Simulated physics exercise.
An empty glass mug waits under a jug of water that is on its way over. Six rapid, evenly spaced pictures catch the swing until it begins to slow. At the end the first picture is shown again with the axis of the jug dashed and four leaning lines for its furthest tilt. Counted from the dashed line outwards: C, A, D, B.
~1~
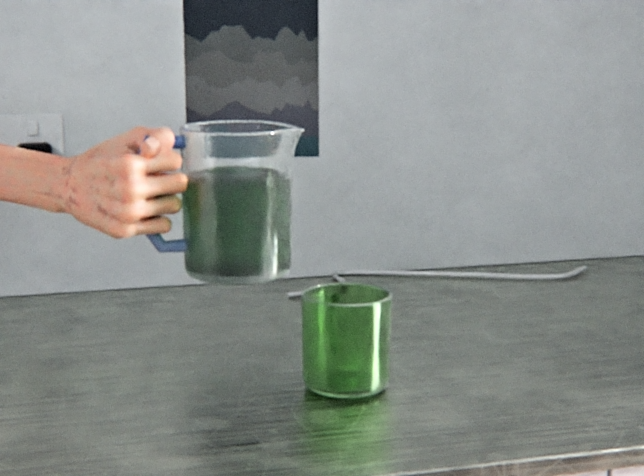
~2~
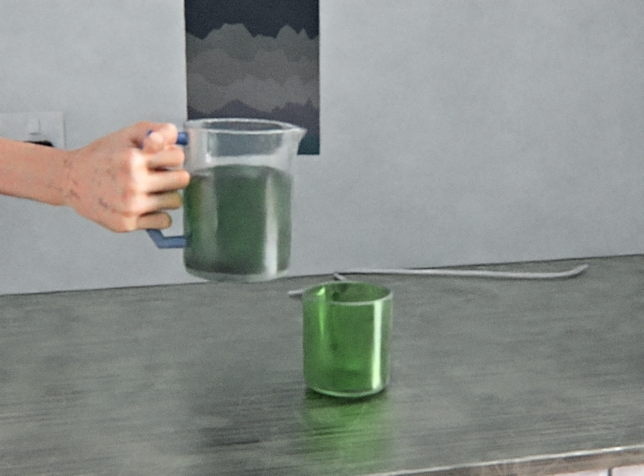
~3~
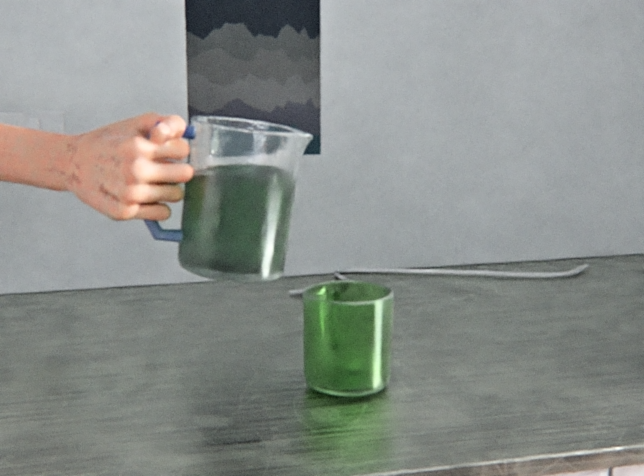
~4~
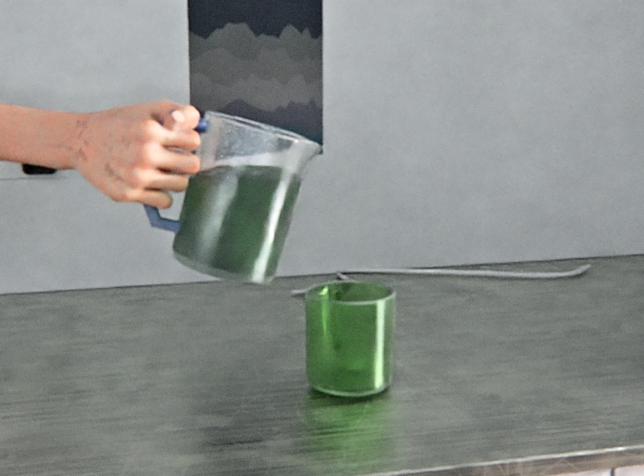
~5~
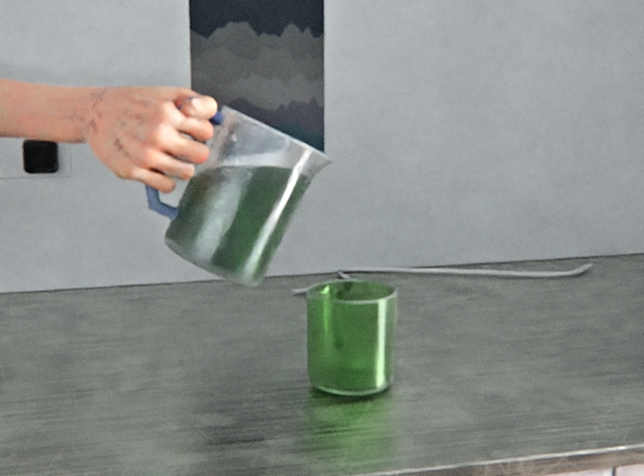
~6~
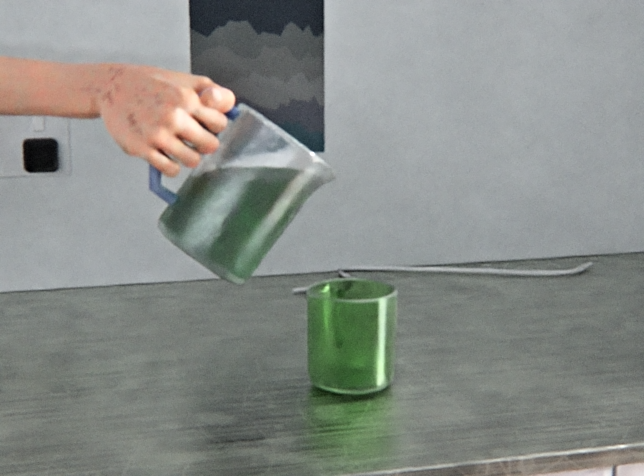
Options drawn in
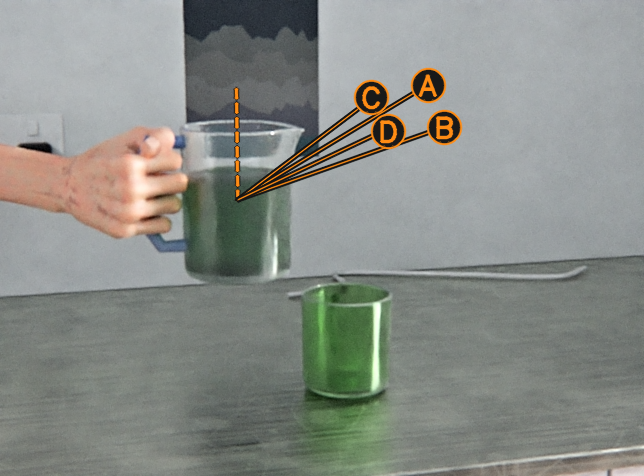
A grey tabletop against a pale grey wall is seen from slightly above, the view staying almost still. A hand reaching in from the left grips the blue handle of a clear jug of dark greenish liquid, with a green-looking glass below right, a pale rod behind it and a dark patterned panel above. The hand rises slightly and tilts the jug steadily rightward, its lip lowering above the glass.
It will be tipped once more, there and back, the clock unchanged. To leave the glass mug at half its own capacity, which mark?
I would pick line D.
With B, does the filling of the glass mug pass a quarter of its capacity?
Yes.
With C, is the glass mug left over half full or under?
Under half.
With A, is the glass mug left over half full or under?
Under.
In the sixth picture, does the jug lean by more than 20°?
Yes.
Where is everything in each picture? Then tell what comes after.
Upright, lip at (300, 128); rim of the glass mug round (347, 293); nothing has left yet, in the first picture.
Upright, lip at (303, 129); nothing has left yet, in the second picture.
Tipped about 7°, lip at (310, 135); nothing has left yet, in the third picture.
Tipped about 16°, lip at (320, 146); nothing has left yet, in the fourth picture.
Tipped about 26°, lip at (328, 160); nothing has left yet, in the fifth picture.
Tipped about 37°, lip at (333, 176); nothing has left yet, in the sixth picture.
In orange, A at (413, 93); B at (428, 132); C at (358, 109); D at (372, 136).
Choosing A, the glass mug ends with about 35 % of what it can hold.
Choosing B, the glass mug ends with about 68 % of what it can hold; 3 % of the water is spilt.
Choosing C, the glass mug ends with about 21 % of what it can hold.
Choosing D, the glass mug ends with about 50 % of what it can hold; 3 % of the water is spilt.
